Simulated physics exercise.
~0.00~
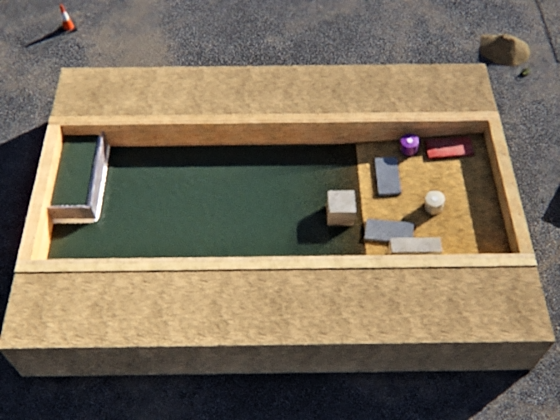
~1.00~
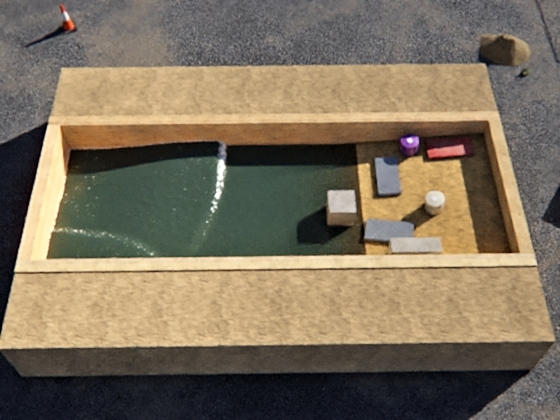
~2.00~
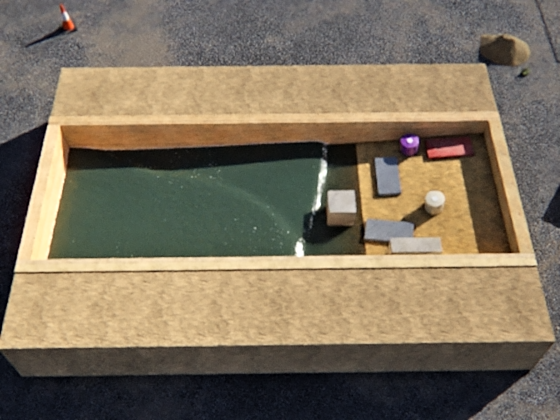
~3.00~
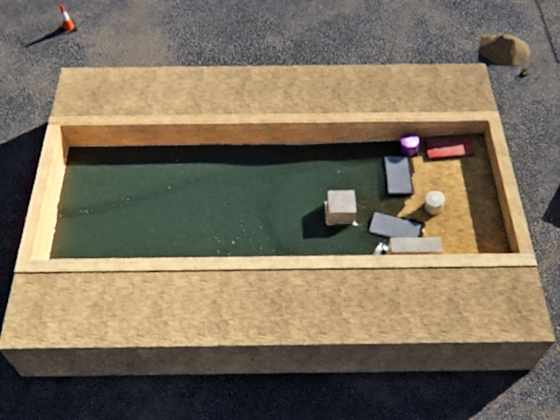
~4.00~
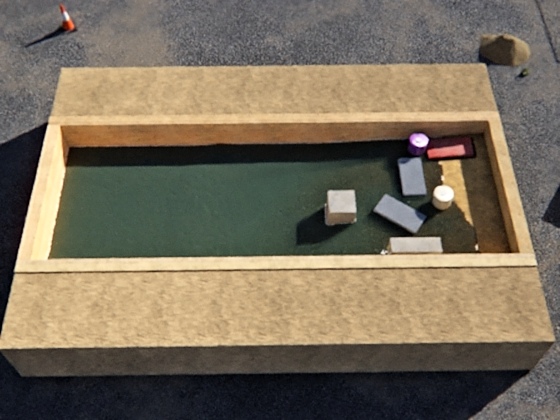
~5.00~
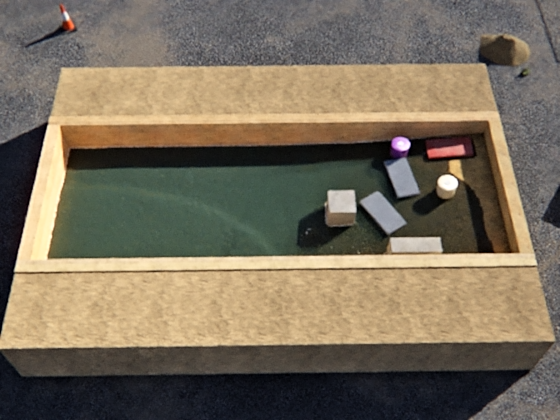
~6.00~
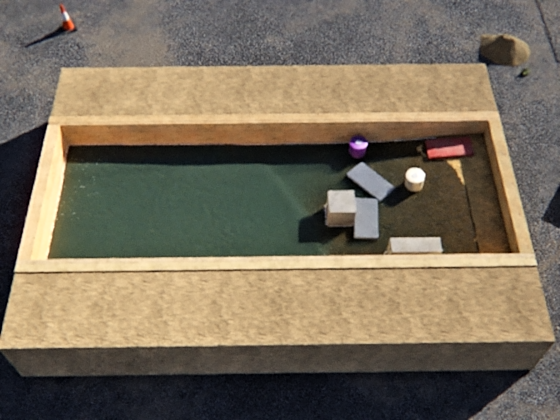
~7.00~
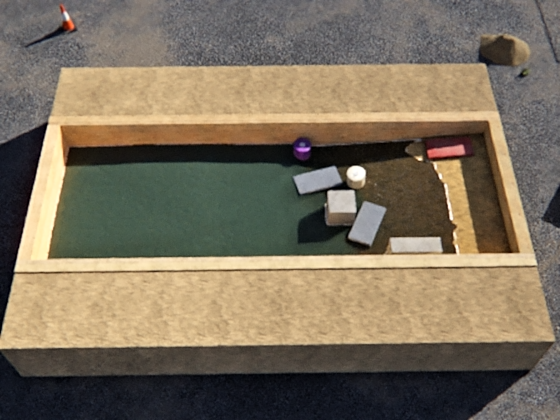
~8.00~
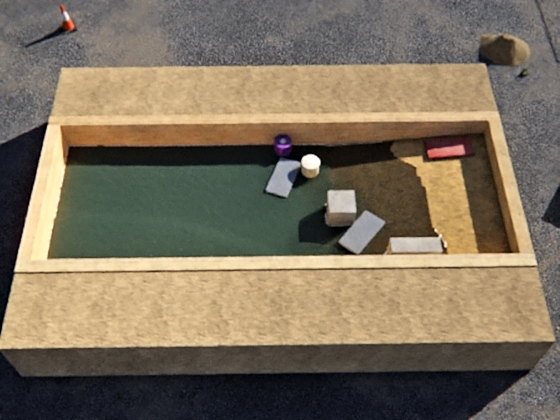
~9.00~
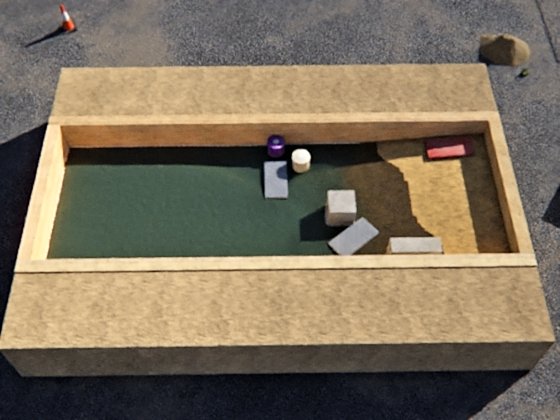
Wave sweeping right through a walled sandy basin, lifting grey slabs and purple and white tubs leftward, while the red block stays put.
